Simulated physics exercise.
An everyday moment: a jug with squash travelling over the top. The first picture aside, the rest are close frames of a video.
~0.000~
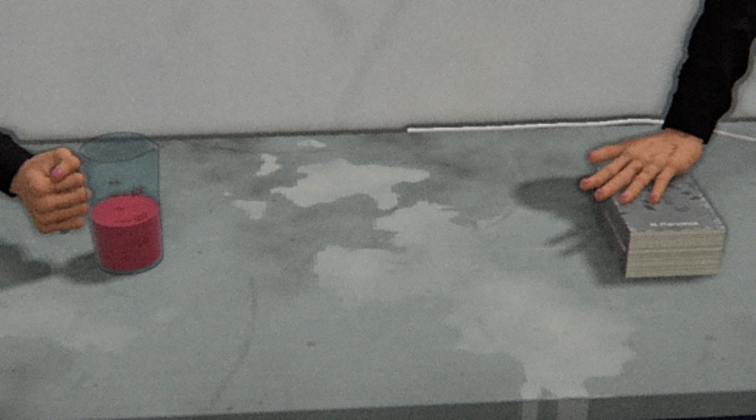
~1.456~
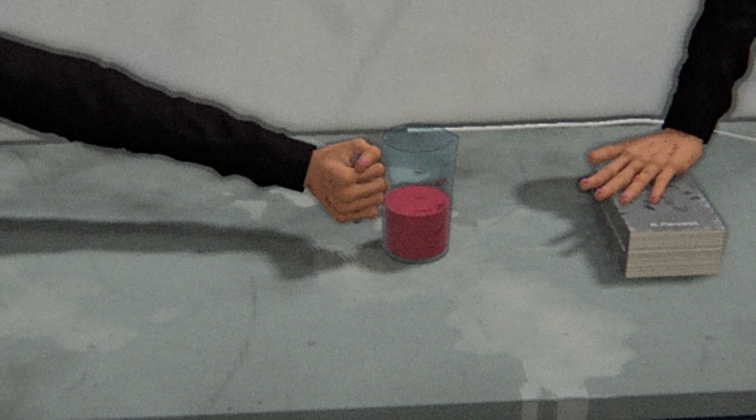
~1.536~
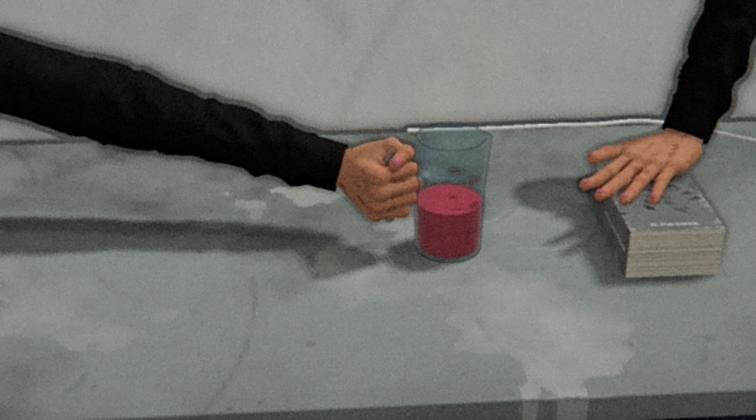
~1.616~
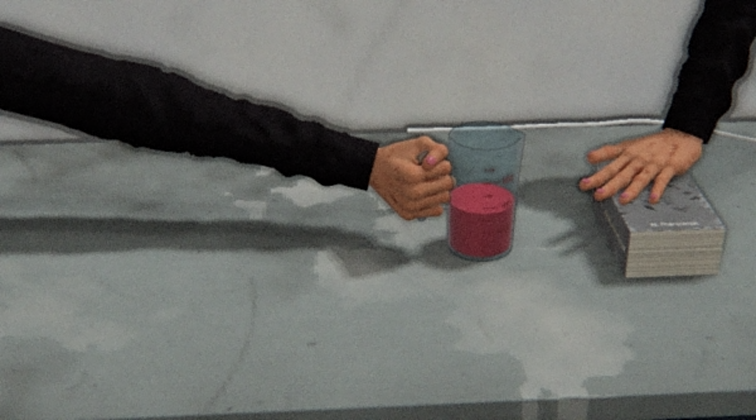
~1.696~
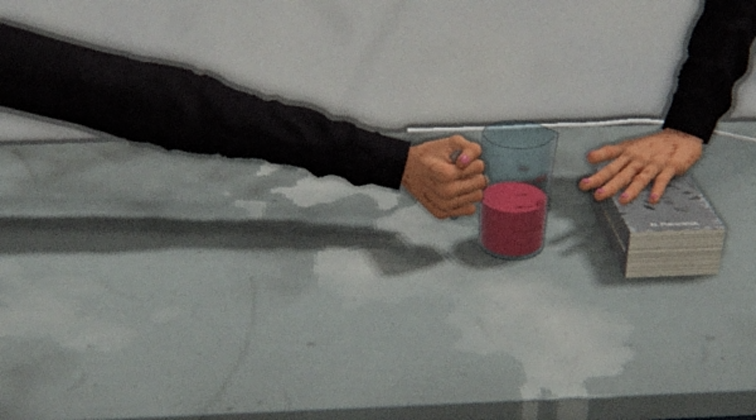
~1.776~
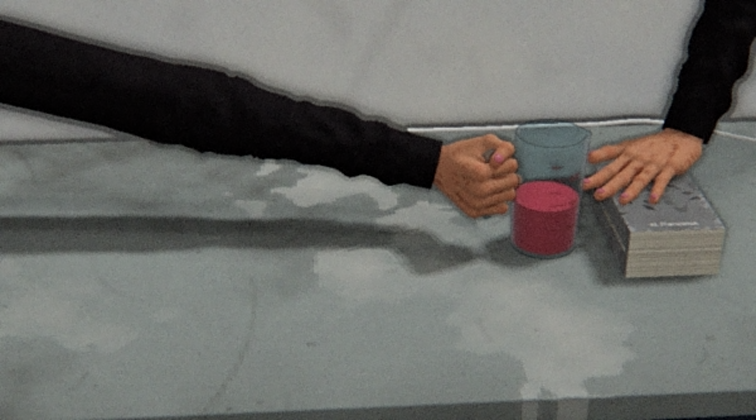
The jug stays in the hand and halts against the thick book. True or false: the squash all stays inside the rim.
True.
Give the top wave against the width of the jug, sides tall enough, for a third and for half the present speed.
Peak: About 15 %, then about 25 %.
Around 1.9 s, the jug meets the thick book.
Around 1.9 s, the squash surges up the wall; the wave climbs under half way to the rim.
Around 3.3 s, the jug stands at the thick book; none is lost.
